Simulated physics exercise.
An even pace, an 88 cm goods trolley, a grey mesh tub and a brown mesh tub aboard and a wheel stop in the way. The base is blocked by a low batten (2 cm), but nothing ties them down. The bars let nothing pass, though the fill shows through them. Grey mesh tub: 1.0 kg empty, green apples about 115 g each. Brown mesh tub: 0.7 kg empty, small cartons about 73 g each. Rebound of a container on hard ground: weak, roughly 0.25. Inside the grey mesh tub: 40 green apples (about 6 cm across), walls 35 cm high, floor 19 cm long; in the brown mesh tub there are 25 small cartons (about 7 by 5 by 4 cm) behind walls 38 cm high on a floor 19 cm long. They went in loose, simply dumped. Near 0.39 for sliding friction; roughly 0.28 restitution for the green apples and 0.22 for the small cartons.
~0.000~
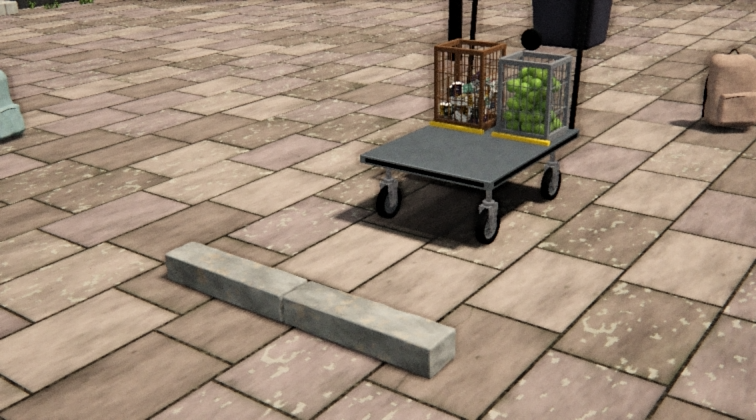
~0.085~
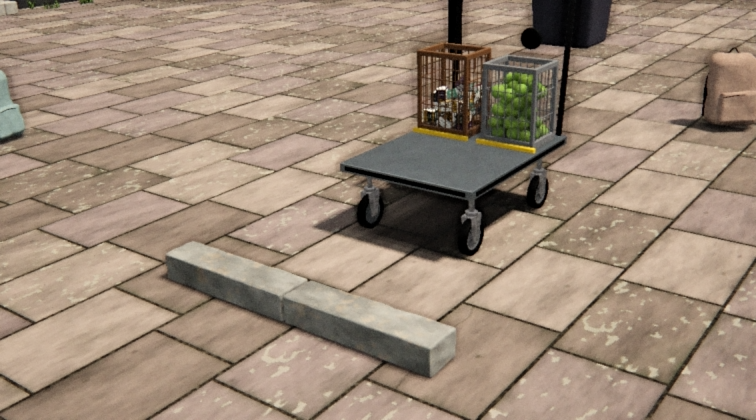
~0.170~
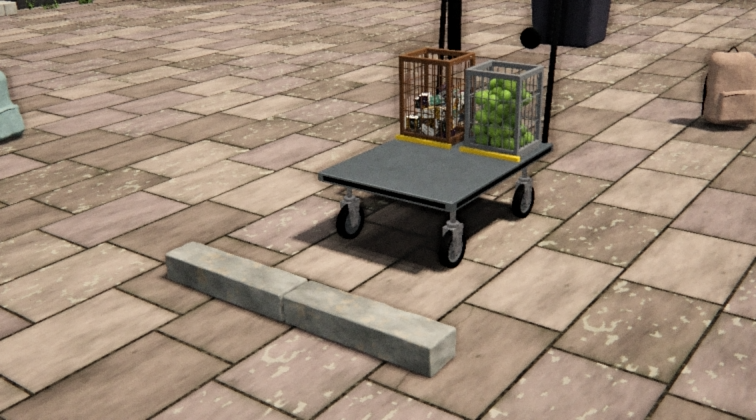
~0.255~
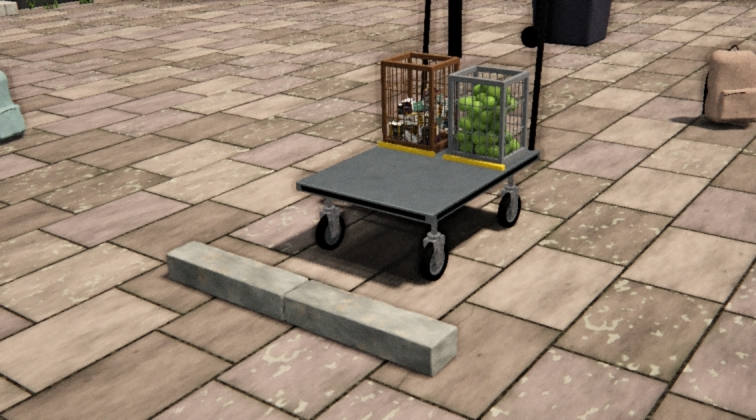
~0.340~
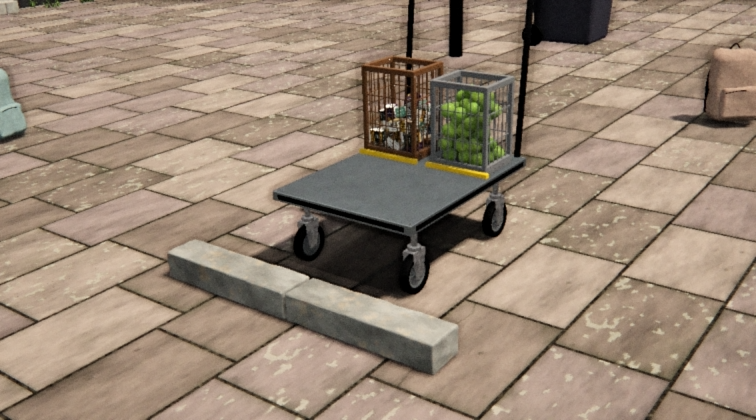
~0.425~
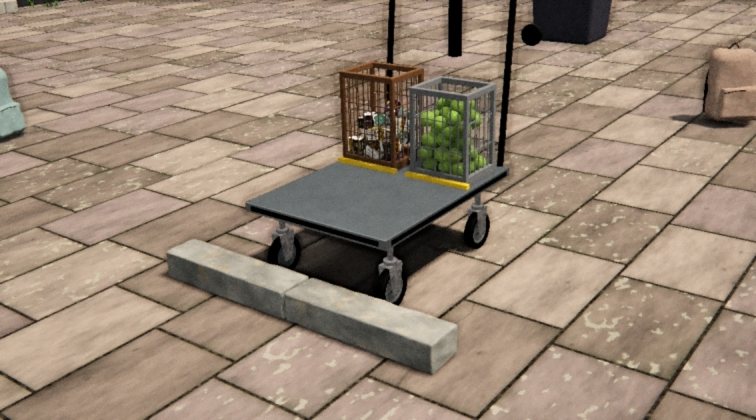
To begin with, a flat trolley carrying a brown mesh tub of small cartons and a grey mesh tub of green apples stands back from a low stone batten on paving. It rolls steadily forward and to the left, both tubs riding upright, until its front edge is close behind the batten.
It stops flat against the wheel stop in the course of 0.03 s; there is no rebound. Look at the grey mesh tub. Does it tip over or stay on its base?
It capsizes.
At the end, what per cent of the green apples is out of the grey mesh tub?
I'd put it at around 40 percent of them.
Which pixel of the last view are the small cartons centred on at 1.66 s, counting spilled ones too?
Their middle is around (348, 162).
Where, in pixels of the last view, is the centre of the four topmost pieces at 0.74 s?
I'd put it at about (409, 132).
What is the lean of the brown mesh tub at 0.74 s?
Tilt: Around 40 degrees.
After 0.44 s, the stop begins.
After 0.56 s, the grey mesh tub leans 24° with 0 of 40 out and the brown mesh tub leans 19° with 0 of 25 out.
After 0.74 s, the grey mesh tub leans 64° with 0 of 40 out and the brown mesh tub leans 41° with 0 of 25 out.
After 1.04 s, the grey mesh tub is down with 8 of 40 out and the brown mesh tub is down with 0 of 25 out.
When it is over (at 1.66 s), the grey mesh tub is down with 16 of 40 out and the brown mesh tub is down with 1 of 25 out. Greatest lean of the grey mesh tub, 94°.
